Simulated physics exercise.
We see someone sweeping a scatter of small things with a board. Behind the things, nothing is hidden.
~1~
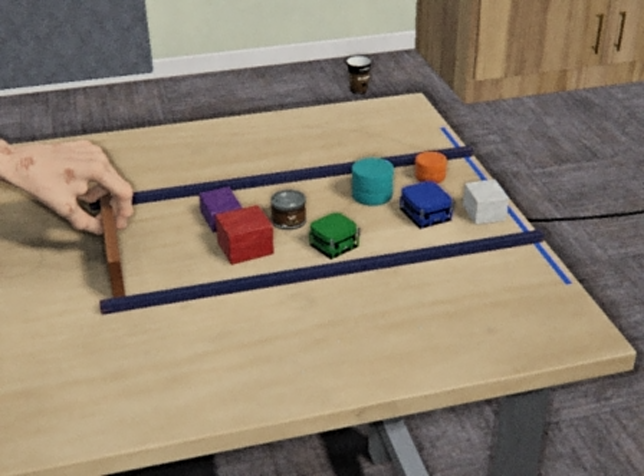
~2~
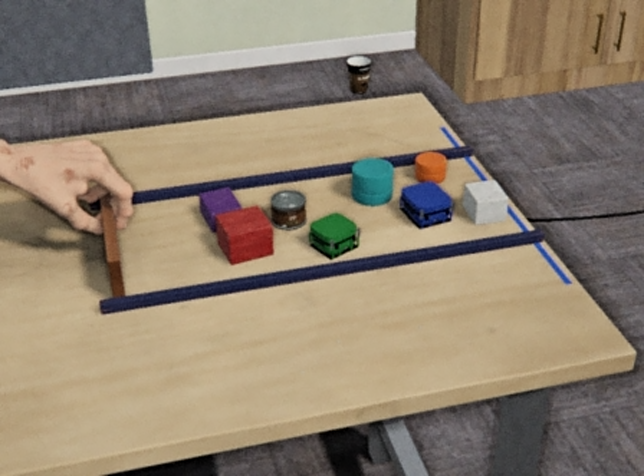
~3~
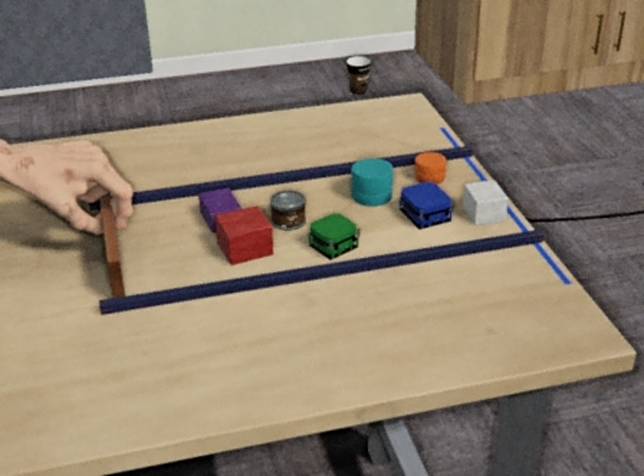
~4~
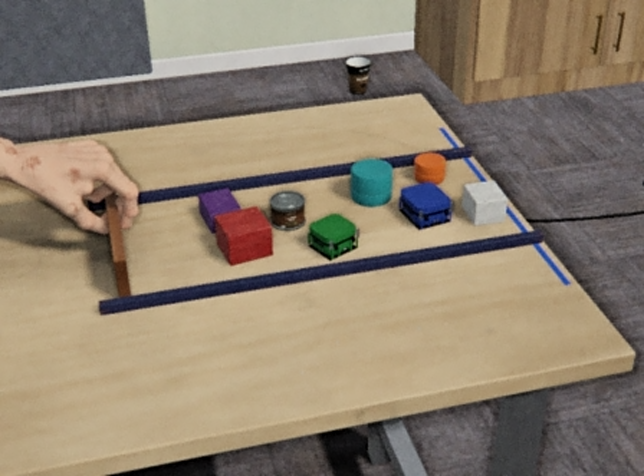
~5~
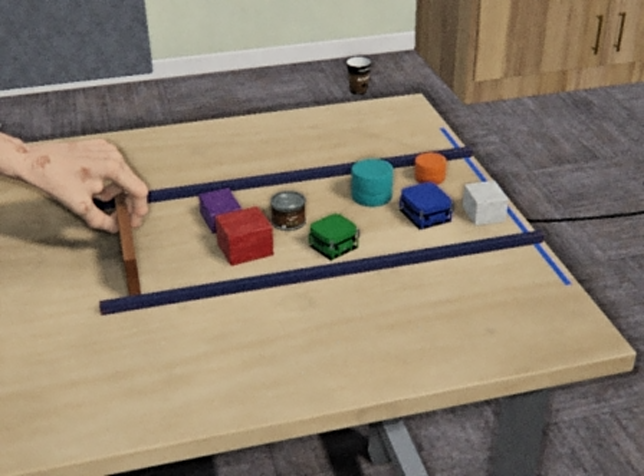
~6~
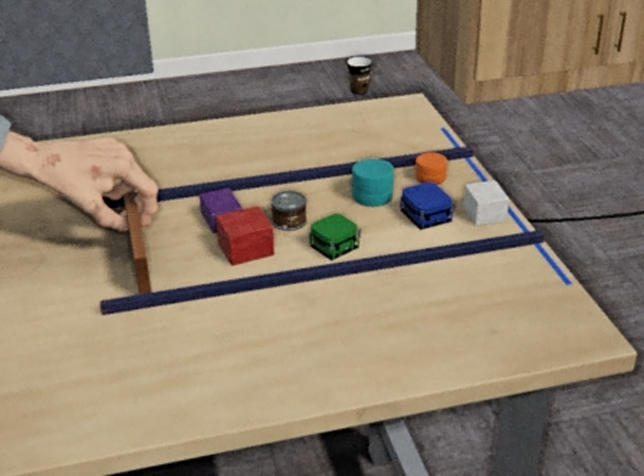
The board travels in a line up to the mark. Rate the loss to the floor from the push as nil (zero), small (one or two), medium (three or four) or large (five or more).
The loss is large.
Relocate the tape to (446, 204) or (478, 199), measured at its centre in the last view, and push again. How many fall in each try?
First 3, second 6.
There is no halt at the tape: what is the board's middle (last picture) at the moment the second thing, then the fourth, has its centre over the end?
Roughly (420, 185) for the earlier crossing, roughly (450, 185) for the later one.
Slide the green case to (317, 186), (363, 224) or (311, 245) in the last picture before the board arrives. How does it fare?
Slips off; Slips off; Slips off.
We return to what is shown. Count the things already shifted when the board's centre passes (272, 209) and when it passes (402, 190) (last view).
Respectively 4 and 8.
Early on, none off yet; white block at rest near (486, 203); orange lid at rest near (431, 169); blue case at rest near (426, 206).
A while later, none off yet; white block travelled about its own width near (519, 199); orange lid travelled about its own width near (448, 165); blue case travelled about its own width near (473, 197).
Finally, the number that fall off is five or more; lost, purple block, red block, brown pot, green case, turquoise lid, blue case, orange lid and white block.
